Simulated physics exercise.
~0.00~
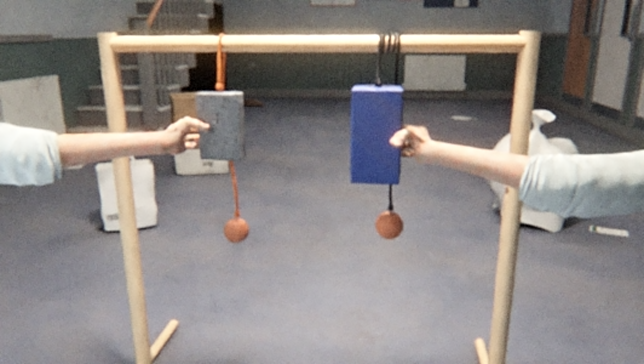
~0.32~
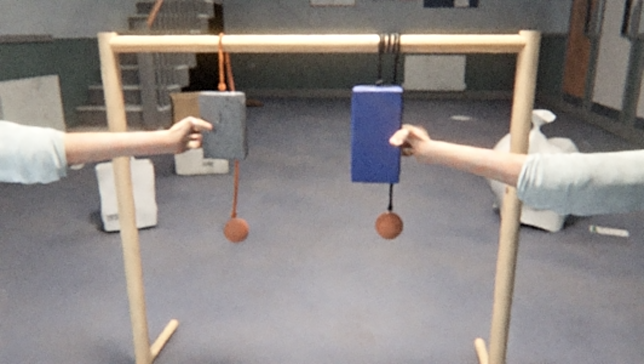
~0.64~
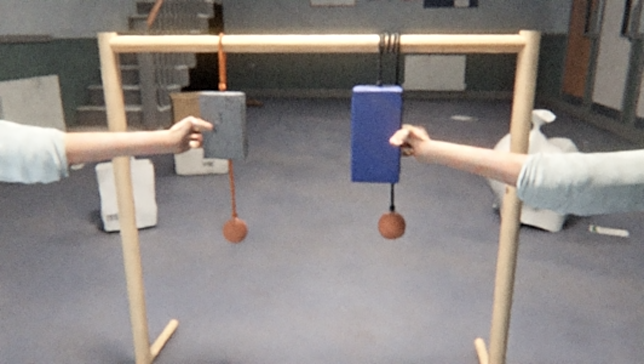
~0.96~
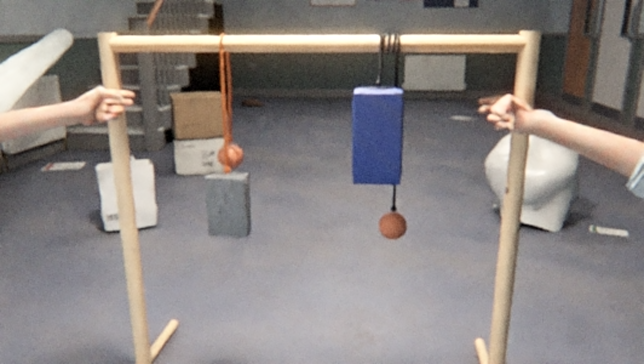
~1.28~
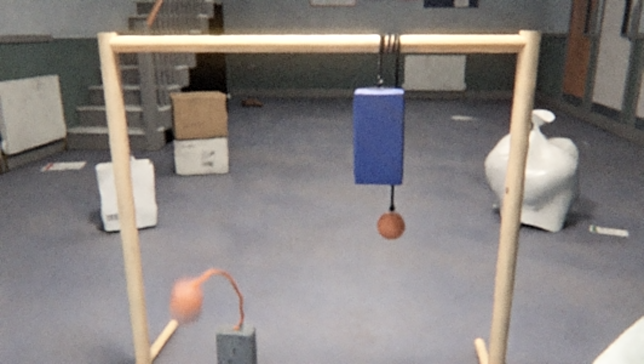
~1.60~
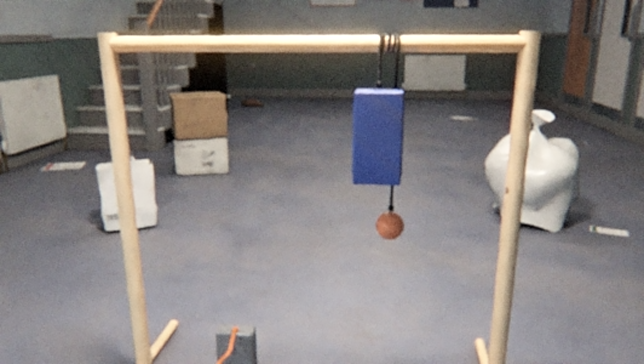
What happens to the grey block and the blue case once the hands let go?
The grey block drops to the floor, pulling its orange cord down with it. The blue case stays hanging from the rail at the same height.
